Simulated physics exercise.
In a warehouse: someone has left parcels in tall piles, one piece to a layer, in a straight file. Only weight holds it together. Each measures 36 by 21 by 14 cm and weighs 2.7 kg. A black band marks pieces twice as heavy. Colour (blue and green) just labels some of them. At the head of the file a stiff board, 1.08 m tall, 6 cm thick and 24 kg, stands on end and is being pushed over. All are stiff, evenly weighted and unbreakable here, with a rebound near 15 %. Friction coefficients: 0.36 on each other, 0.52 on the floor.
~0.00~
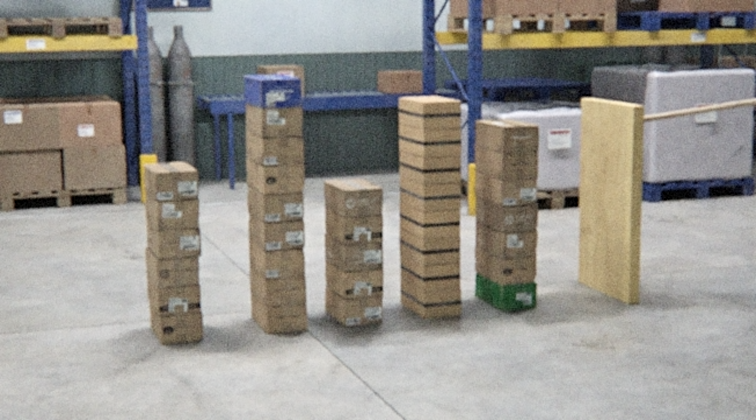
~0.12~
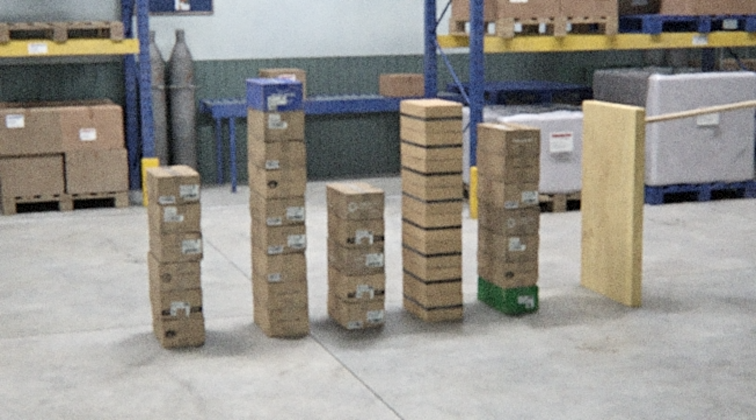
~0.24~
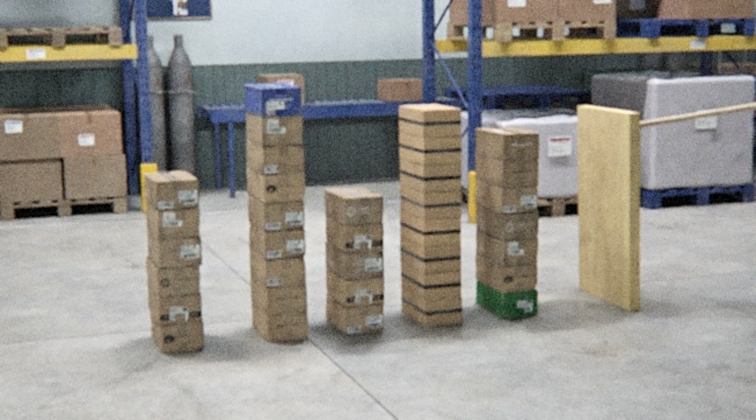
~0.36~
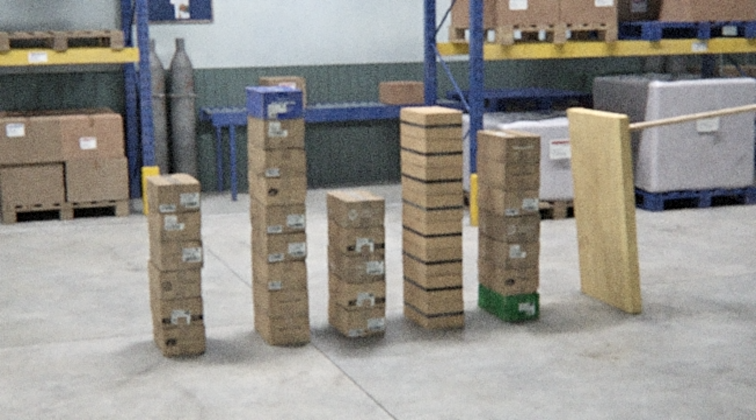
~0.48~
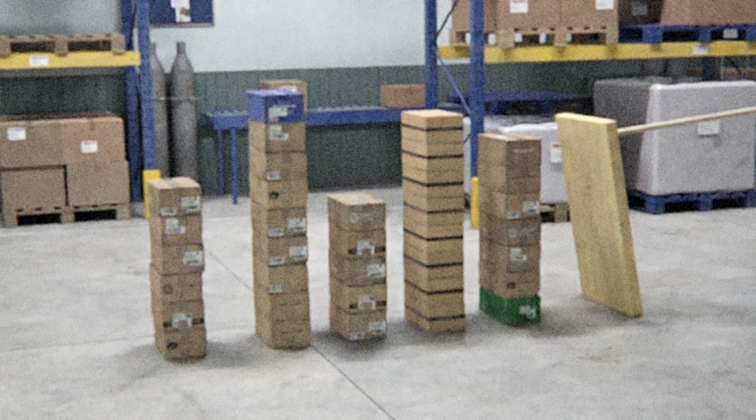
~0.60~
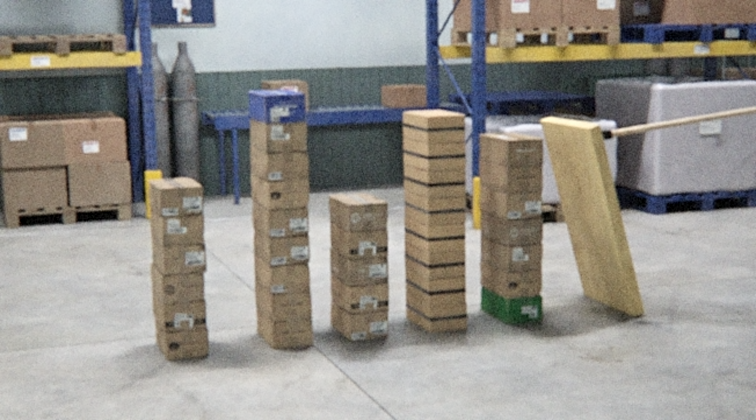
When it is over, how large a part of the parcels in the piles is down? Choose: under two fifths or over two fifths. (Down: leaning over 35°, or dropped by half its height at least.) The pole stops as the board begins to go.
Over two fifths of them.
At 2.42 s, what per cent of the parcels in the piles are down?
At that moment 40 per cent.
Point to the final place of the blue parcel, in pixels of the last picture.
At about (168, 264).
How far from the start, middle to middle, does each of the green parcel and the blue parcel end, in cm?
About: Green 5, blue 95.
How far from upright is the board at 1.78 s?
About 60°.
Around 1.78 s, board 60° from upright; 6 of the 35 parcels down.
Around 2.42 s, board 73° from upright; 14 of the 35 parcels down; blue parcel tipped 22°, 56 mm lower; green parcel displaced 58 mm.
Around 3.04 s, board 73° from upright; 28 of the 35 parcels down; blue parcel on its side; green parcel displaced 59 mm.
Finally (4.6 s), board 73° from upright; 29 of the 35 parcels down; blue parcel on its side; green parcel displaced 6 cm. That is 83 per cent. Seen by the last camera, middles, blue parcel near (168, 264), green parcel near (521, 302).
